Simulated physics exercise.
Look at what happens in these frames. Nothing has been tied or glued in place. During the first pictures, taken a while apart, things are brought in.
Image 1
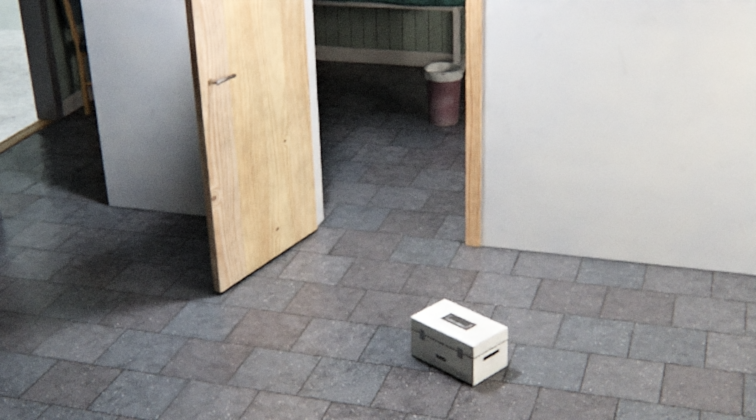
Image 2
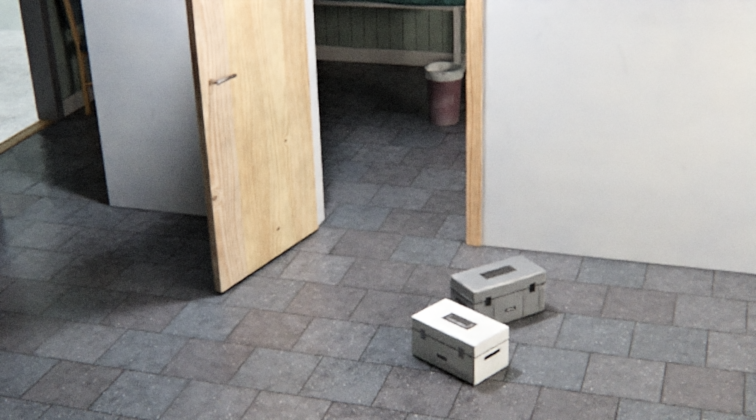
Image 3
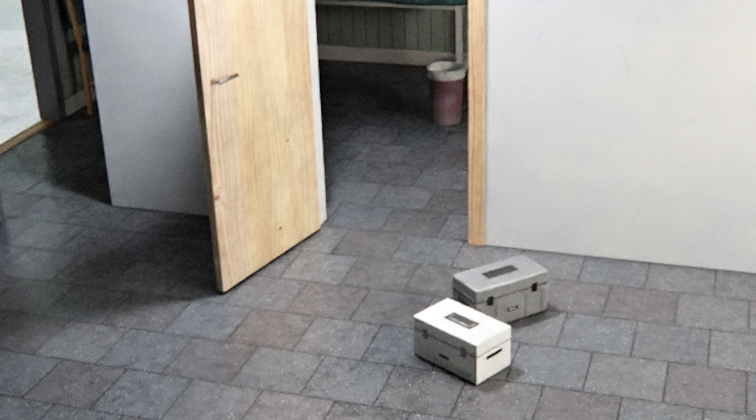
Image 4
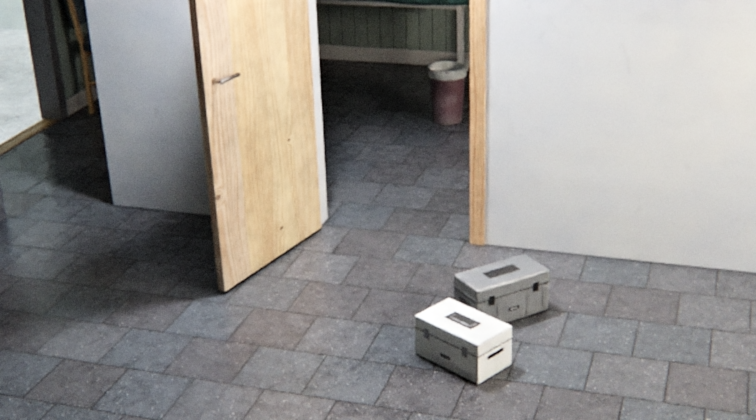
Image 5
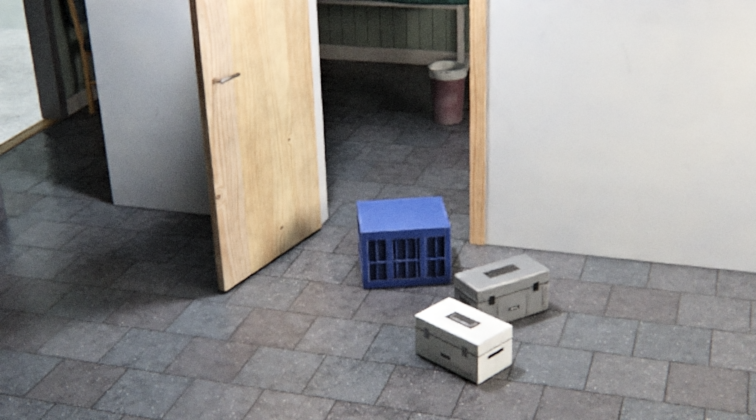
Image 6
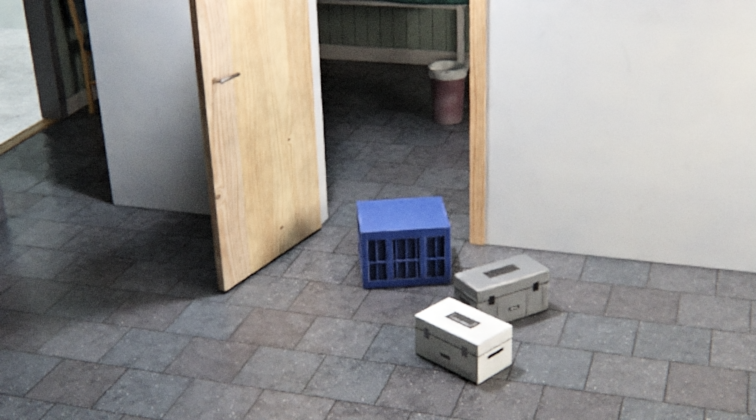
A grey toolbox appears on the tiled floor behind a white toolbox, and later a blue chest appears to their left, near the doorway. The wooden door stays wide open and still throughout.
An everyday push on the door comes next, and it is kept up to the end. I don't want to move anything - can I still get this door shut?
No, you cannot.
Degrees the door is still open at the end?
The door ends up some 50° open.
Then, 0.50 s after the last picture, door 85° open.
Then, 0.80 s after the last picture, door 61° open.
At rest, door 52° open; all 3 in place. Seen from the same camera at the end, blue chest near (408, 240).
